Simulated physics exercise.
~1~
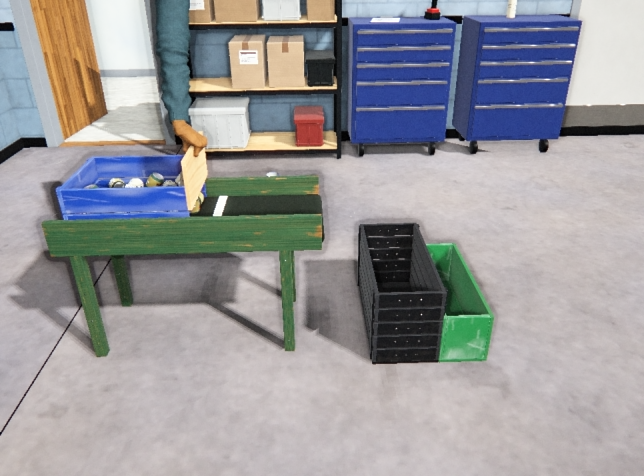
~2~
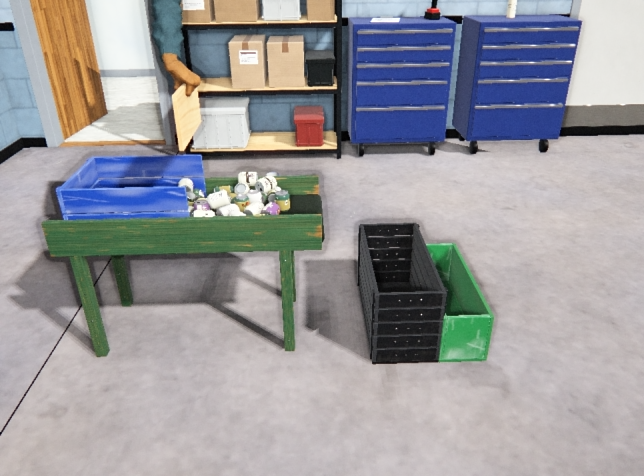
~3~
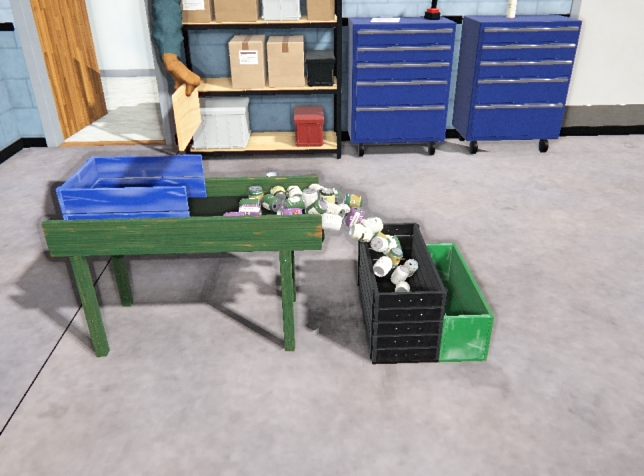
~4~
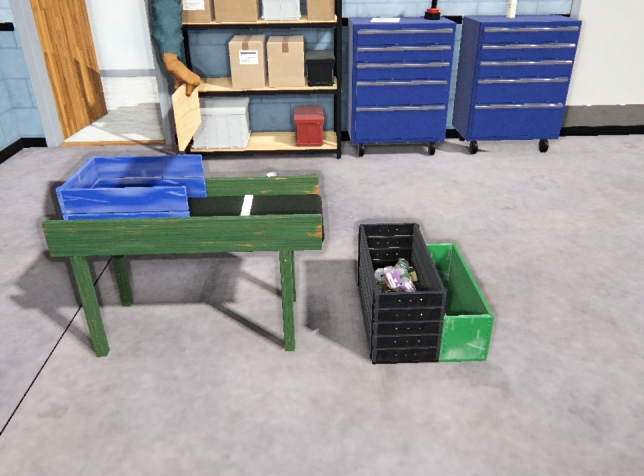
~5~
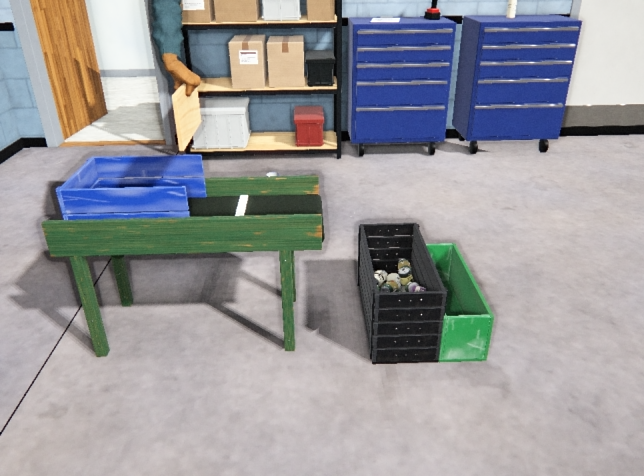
Small cans ride a green conveyor off its right end and all drop into the black bin.
